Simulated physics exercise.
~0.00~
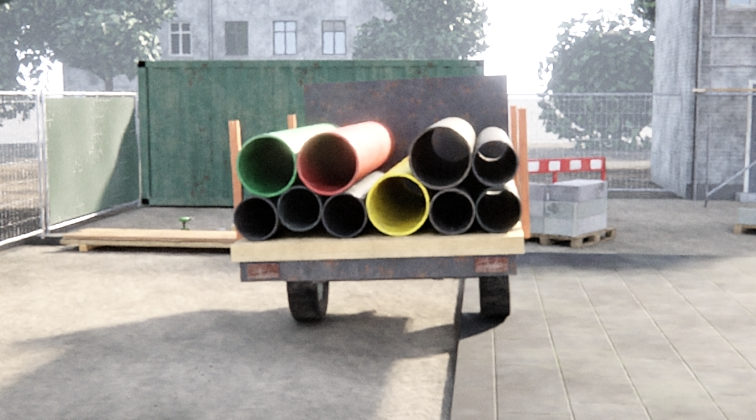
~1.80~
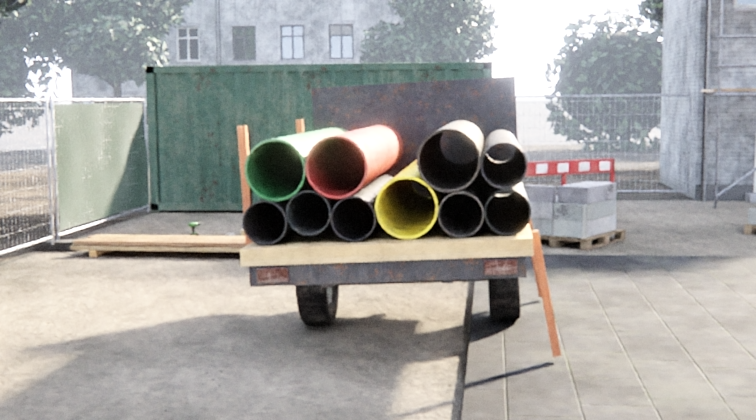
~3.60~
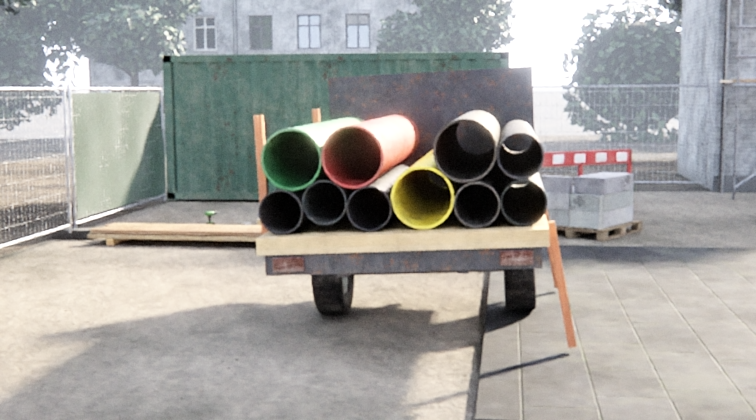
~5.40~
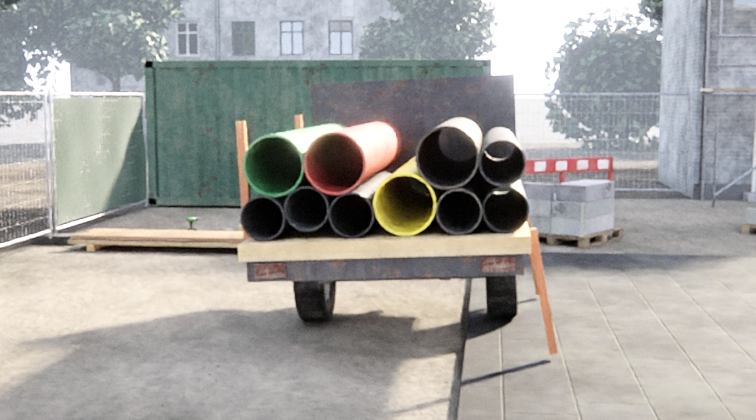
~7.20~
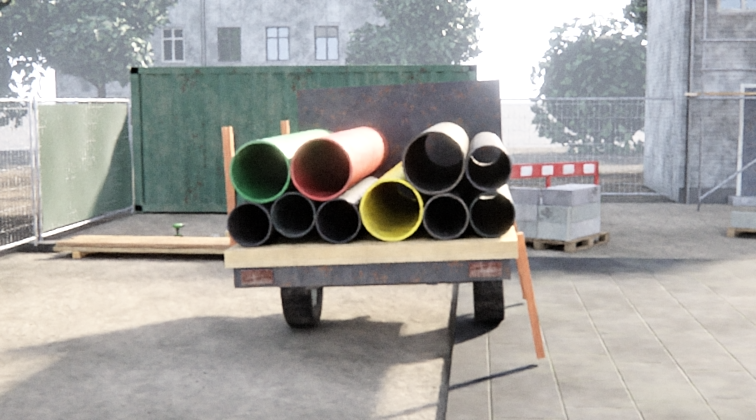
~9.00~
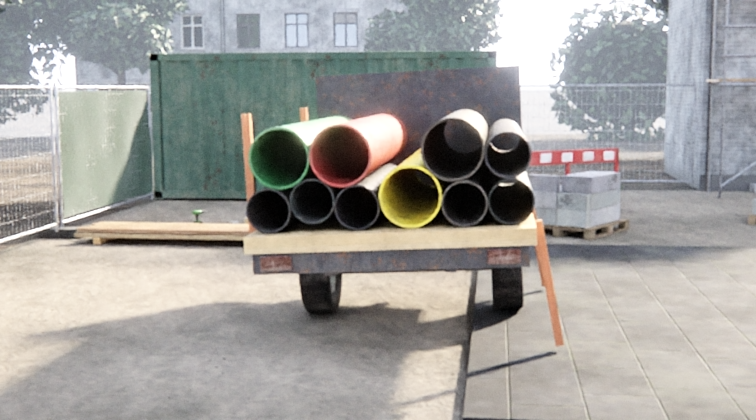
In a paved yard with a green container and wire fencing behind, a trailer stands with its rear towards the viewer, stacked with ten hollow pipes. Most are black, with a green and a red one on top at the left and a yellow one in the bottom row. At first, orange posts stand upright along both sides. Then the posts on the right swing down and hang beside the wheel, while those on the left stay up. The view sways slightly, but the pipes keep their places, and all remain stacked on the deck at the end.
